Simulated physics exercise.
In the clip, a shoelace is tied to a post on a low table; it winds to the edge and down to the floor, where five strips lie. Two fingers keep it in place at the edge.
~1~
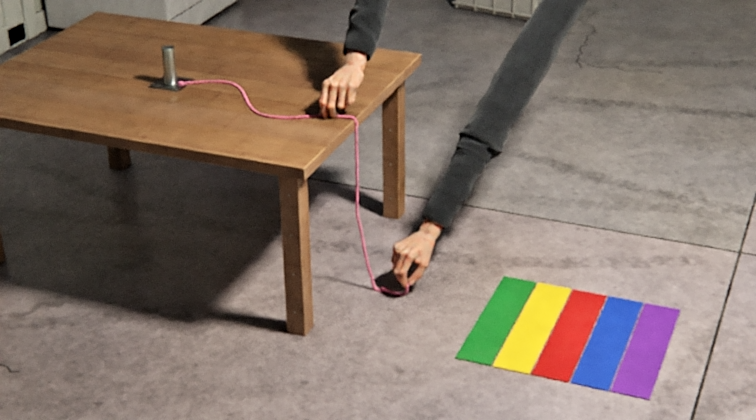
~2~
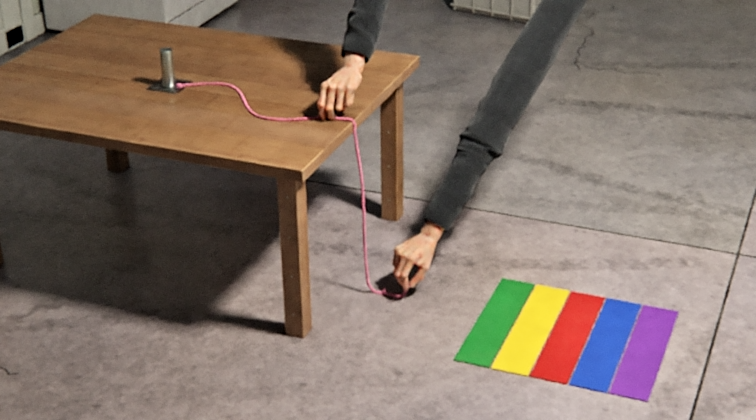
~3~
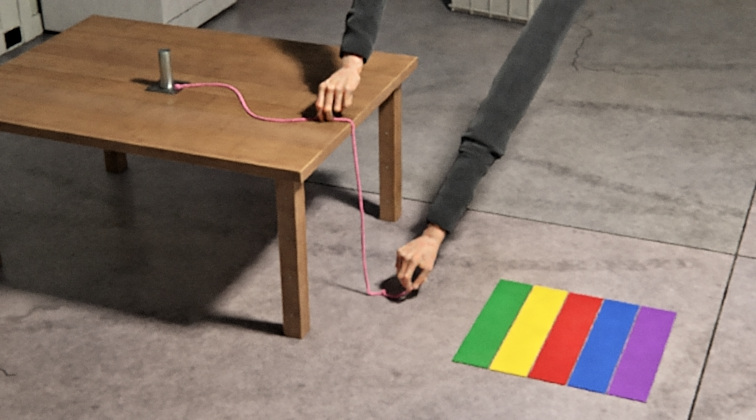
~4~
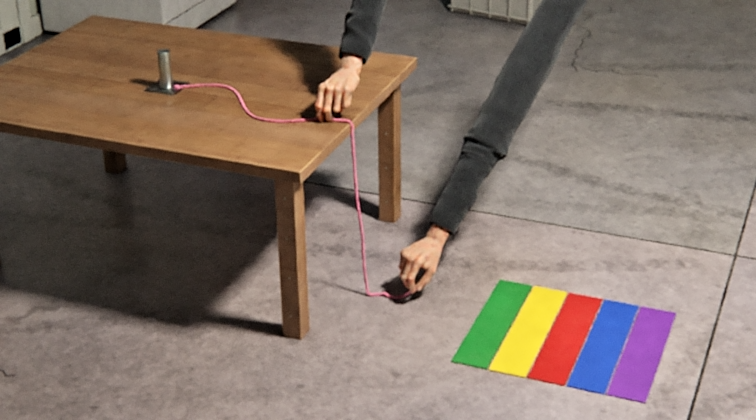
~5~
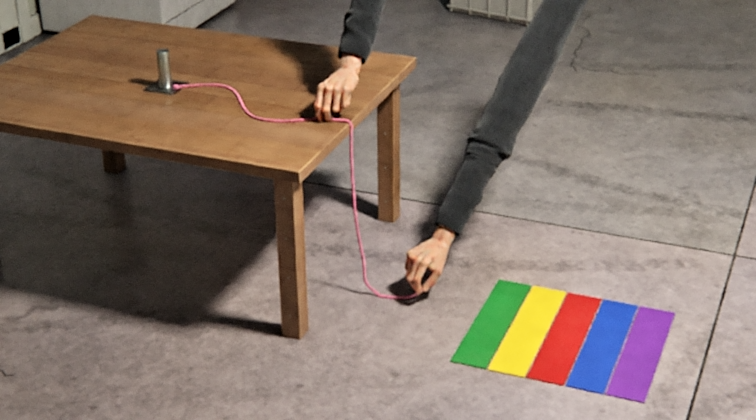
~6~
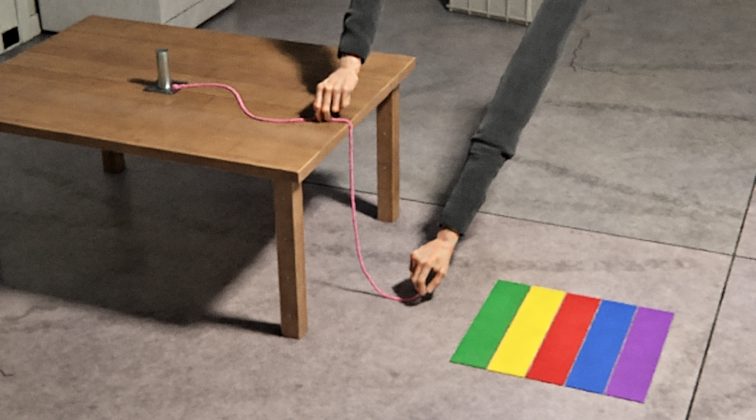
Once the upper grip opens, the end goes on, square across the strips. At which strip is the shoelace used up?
At the red one.
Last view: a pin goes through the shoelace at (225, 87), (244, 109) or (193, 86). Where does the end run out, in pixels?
Expect roughly (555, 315) for the first, (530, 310) for the second and (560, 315) for the third.
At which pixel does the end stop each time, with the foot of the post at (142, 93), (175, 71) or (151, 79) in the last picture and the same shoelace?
In order, near (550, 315), (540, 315) and (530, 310).
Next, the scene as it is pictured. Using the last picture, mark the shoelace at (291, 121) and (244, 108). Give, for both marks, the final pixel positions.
Around (329, 118), then around (272, 107).
Soon after, end near (493, 304); over green.
Then, end near (538, 313); over yellow.
At full stretch, end near (565, 319); over red. It gets as far as the red strip.
